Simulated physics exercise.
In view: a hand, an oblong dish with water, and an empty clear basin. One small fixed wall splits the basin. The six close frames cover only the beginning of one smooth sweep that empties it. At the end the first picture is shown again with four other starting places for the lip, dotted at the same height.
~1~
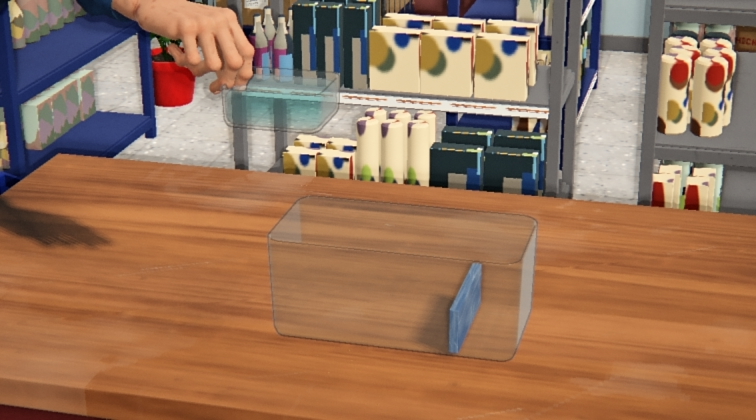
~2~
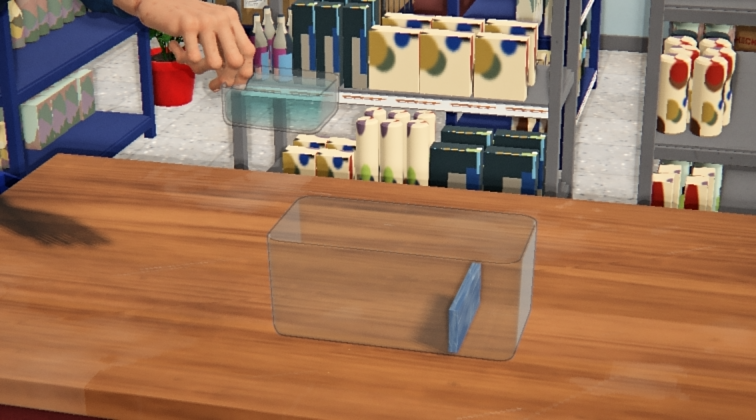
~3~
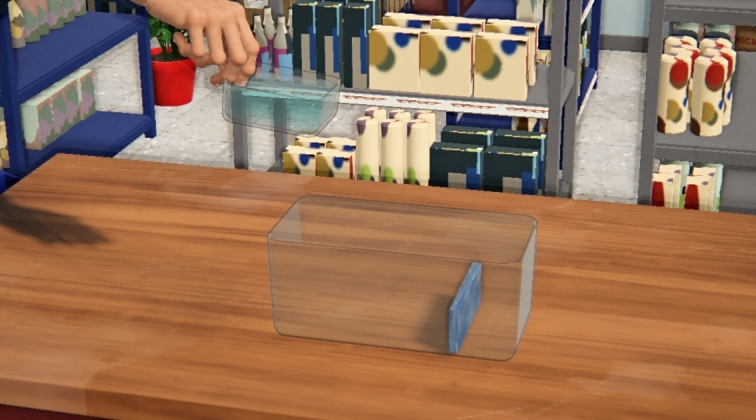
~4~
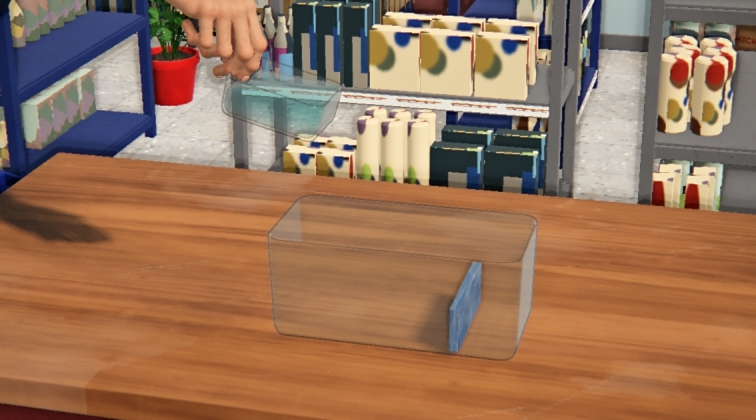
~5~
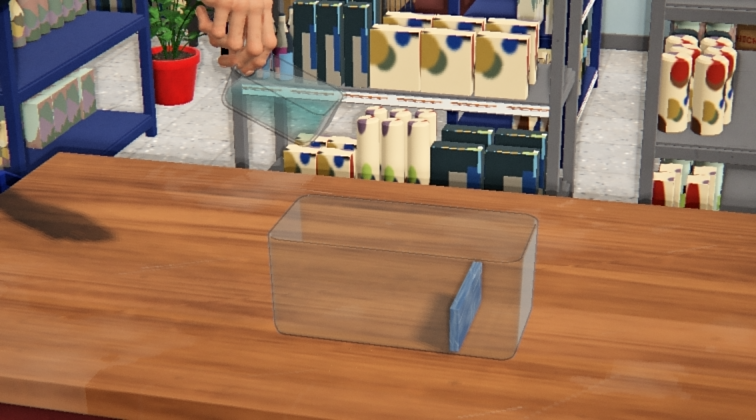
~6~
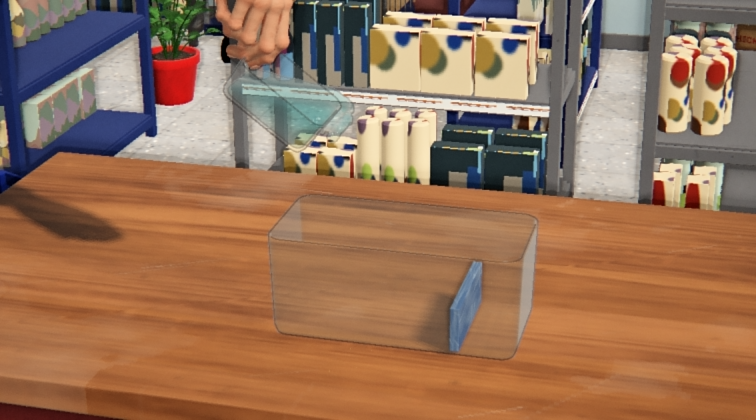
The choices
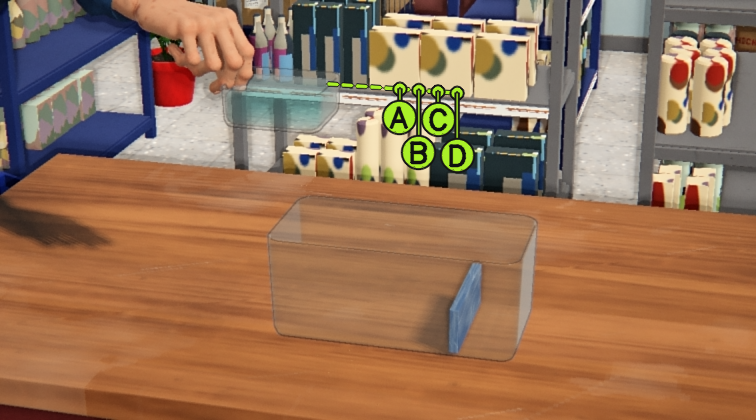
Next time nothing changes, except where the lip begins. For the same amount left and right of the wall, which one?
B beats the others.
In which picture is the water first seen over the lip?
Picture 5.
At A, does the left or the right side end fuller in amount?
More ends on the left.
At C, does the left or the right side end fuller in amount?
The right side.
On the marked copy, A at (399, 89); B at (418, 90); C at (437, 91); D at (457, 93).
With A, about 80 % ends left of the wall and 19 % right of it.
With B, about 48 % ends left of the wall and 50 % right of it.
With C, about 25 % ends left of the wall and 73 % right of it.
With D, about 24 % ends left of the wall and 75 % right of it.
